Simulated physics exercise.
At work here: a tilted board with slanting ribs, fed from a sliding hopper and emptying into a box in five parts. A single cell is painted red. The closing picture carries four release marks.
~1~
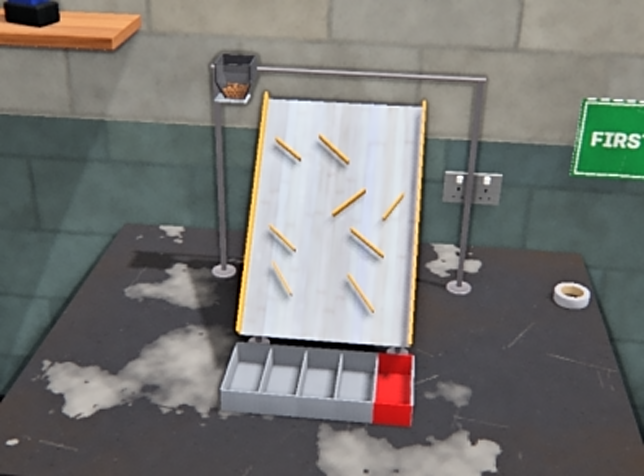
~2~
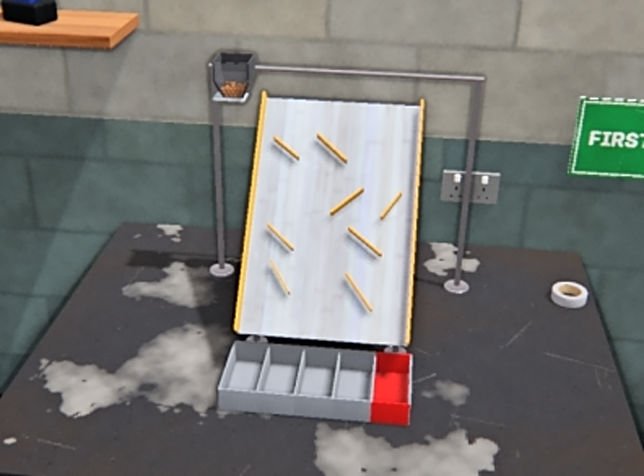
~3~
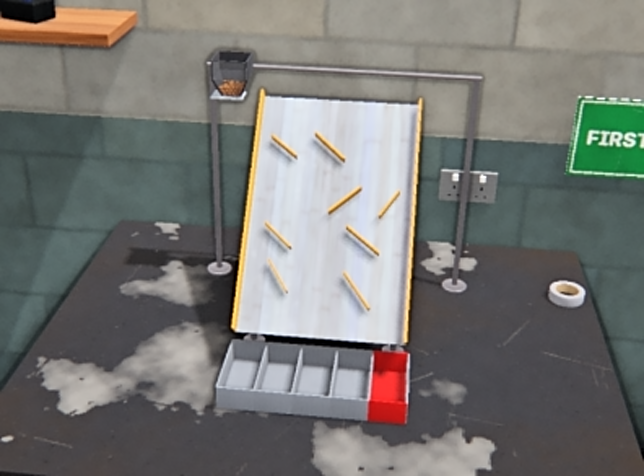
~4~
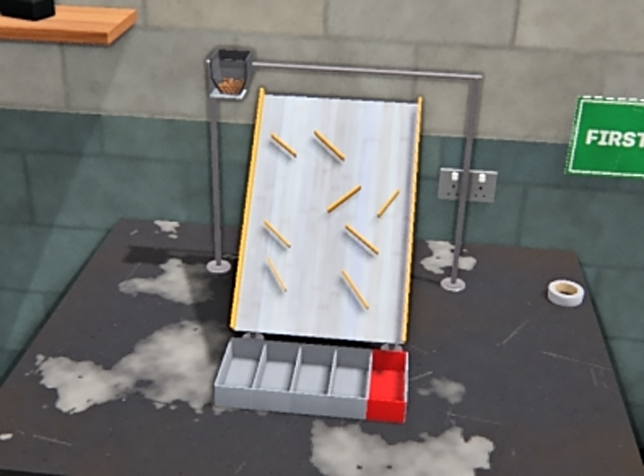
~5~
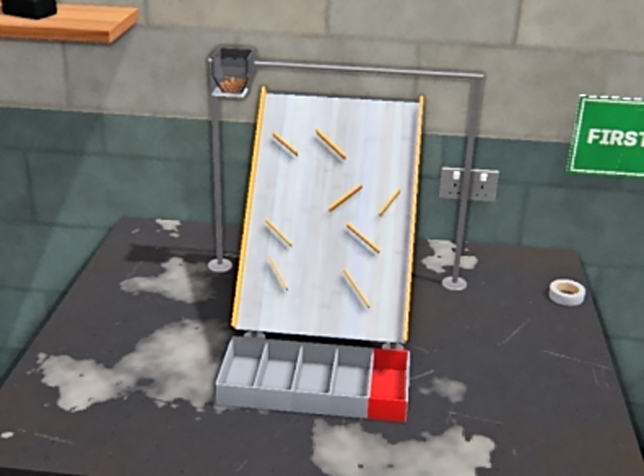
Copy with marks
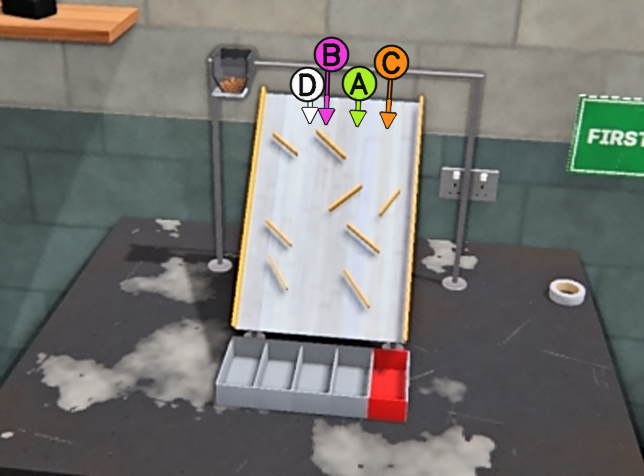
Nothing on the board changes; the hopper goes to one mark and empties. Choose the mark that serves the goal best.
C beats the others.
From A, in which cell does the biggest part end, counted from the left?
It is the fifth one.
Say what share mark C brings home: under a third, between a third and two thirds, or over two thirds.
Mark C gives over two thirds.
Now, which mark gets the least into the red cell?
Here it is mark D.
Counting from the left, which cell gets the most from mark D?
The third from the left.
On the marked copy, mark A meets the board at (357, 120); mark B meets the board at (326, 118); mark C meets the board at (387, 122); mark D meets the board at (309, 117).
With A, about half in the red cell, about half in other cells.
With B, about half in the red cell, about half in other cells, a stray few outside the box.
With C, most in the red cell, a small part in other cells, a small part outside the box.
With D, a small part in the red cell, about two thirds in other cells, about a quarter outside the box.
